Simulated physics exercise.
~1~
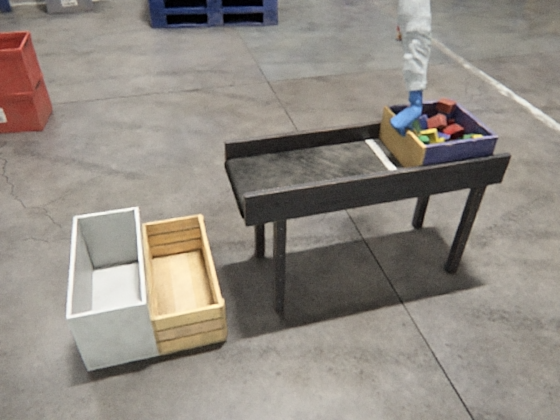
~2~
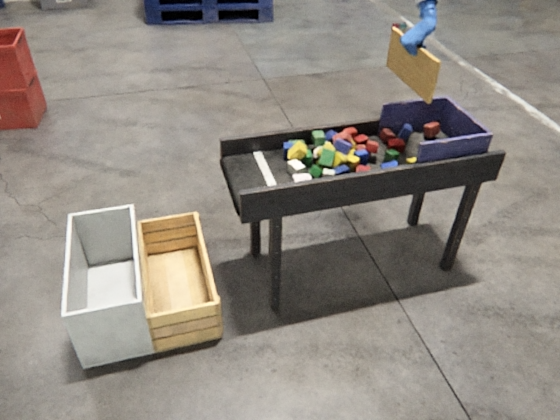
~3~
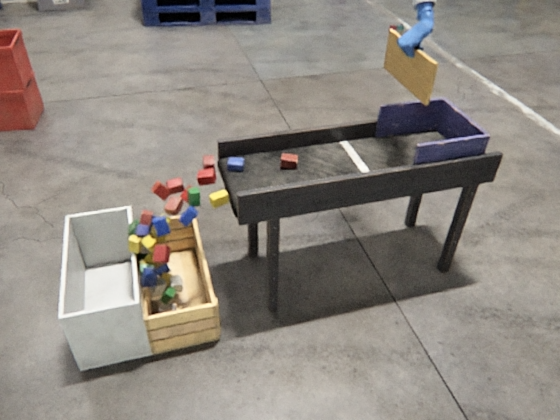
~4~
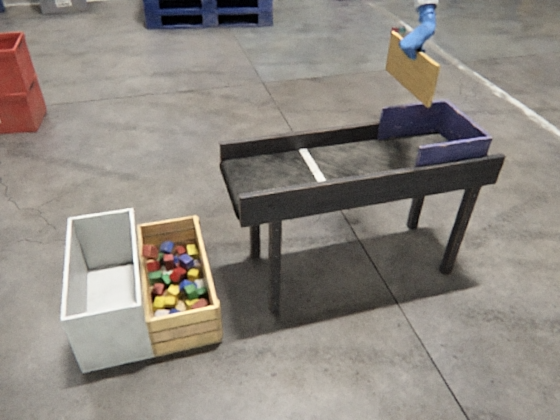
To begin with, a blue-gloved hand rests at the yellowish gate of a blue pen full of colourful toy bricks, set at the right end of a dark, raised belt. The hand lifts the gate clear, and the bricks spread leftward along the belt in a loose heap. They then spill off the left end and tumble through the air toward the wooden box, with a few stragglers still riding behind. Finally the belt and pen are empty, the hand still holds the gate up, and the bricks lie piled in the wooden box, while the white bin beside it looks practically empty.
